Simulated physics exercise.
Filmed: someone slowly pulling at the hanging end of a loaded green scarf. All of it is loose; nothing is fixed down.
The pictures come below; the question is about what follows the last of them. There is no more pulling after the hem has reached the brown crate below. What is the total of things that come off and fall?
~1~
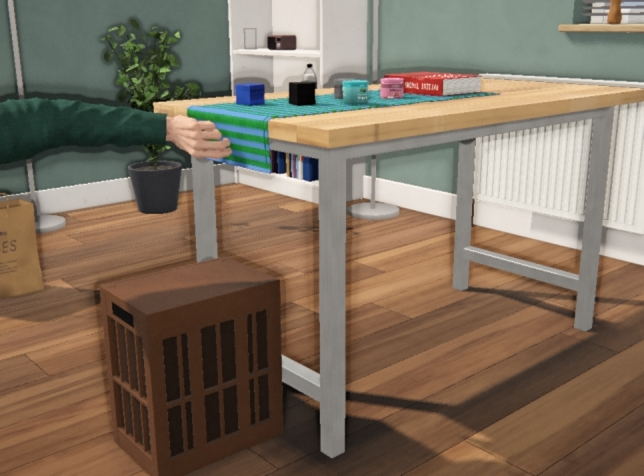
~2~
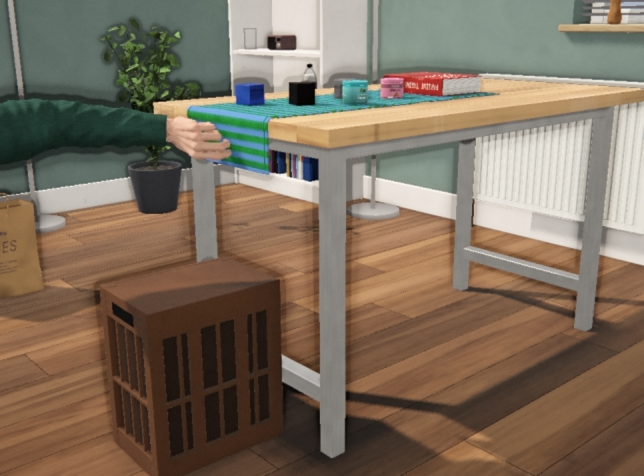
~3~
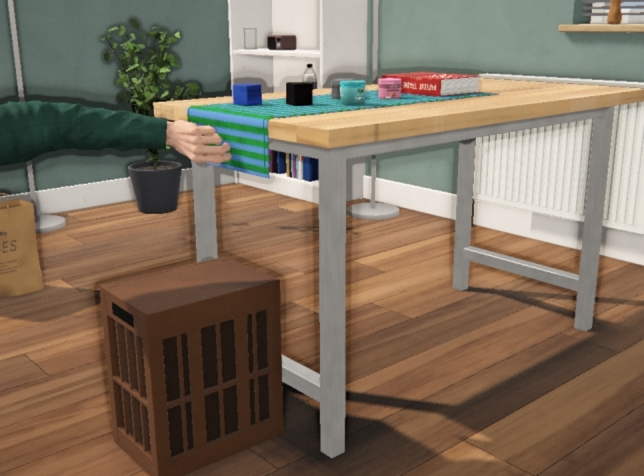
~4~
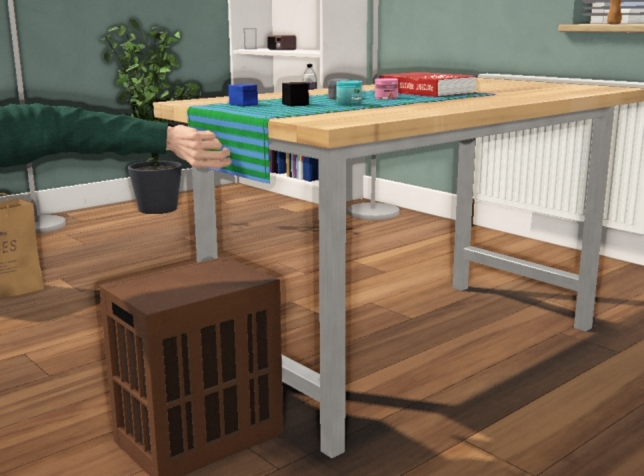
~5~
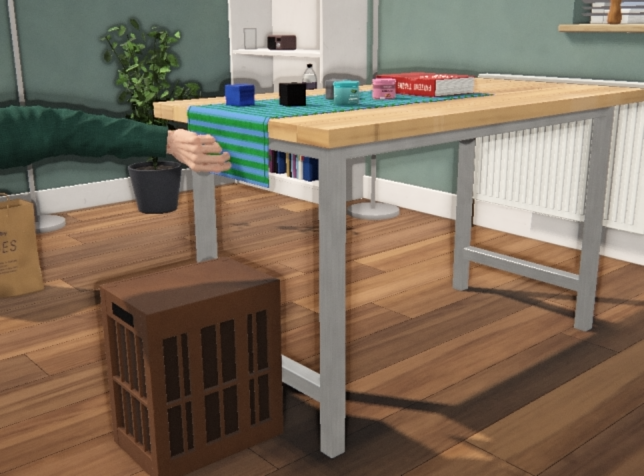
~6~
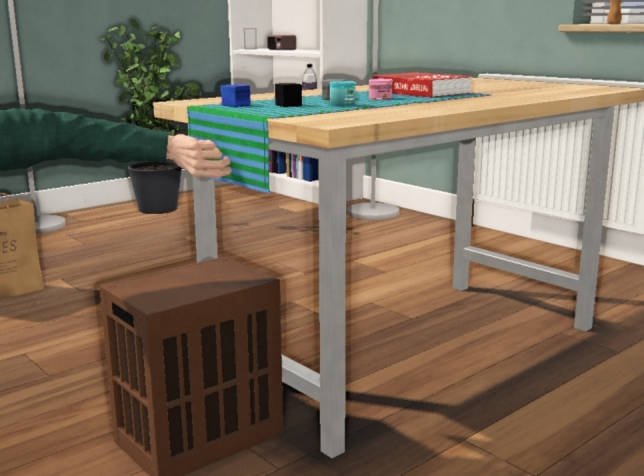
The total is two.
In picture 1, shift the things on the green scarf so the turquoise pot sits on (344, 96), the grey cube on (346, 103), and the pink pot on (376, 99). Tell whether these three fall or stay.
Of the three, the turquoise pot stays aboard, the grey cube stays aboard, the pink pot stays aboard.
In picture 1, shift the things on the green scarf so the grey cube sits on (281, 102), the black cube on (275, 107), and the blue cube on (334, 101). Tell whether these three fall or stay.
Outcome: Grey cube falls away, black cube falls away, blue cube stays aboard.
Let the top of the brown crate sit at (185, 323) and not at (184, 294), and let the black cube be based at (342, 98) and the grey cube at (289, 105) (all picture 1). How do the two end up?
Looks like the black cube hangs in there, and the grey cube ends up down.
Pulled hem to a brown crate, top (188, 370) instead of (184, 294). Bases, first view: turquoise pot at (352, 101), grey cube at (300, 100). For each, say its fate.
As for the turquoise pot, it leaves the top; as for the grey cube, it leaves the top.
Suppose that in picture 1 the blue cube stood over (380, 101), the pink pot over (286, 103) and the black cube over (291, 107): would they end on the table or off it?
The blue cube? It stays where it is. The pink pot tips off, and the black cube tips off.
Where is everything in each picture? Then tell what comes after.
In the first picture, hem (270, 173); blue cube (250, 84); black cube (302, 82); turquoise pot (356, 81); grey cube (346, 79); pink pot (392, 79); top of the crate (184, 295).
In the second picture, hem (269, 175); blue cube (250, 84).
In the third picture, hem (269, 178); black cube (299, 83).
In the fourth picture, hem (270, 183); turquoise pot (350, 82); top of the crate (184, 295).
In the fifth picture, hem (269, 188); grey cube (337, 80).
In the sixth picture, hem (269, 193); blue cube (235, 85); black cube (288, 83); turquoise pot (343, 82); grey cube (334, 80); pink pot (381, 80).
Early on, hem near (228, 220); blue cube gone.
Midway, hem on the crate; blue cube and black cube gone.
Finally, hem on the crate; blue cube and black cube gone. It carries off two.
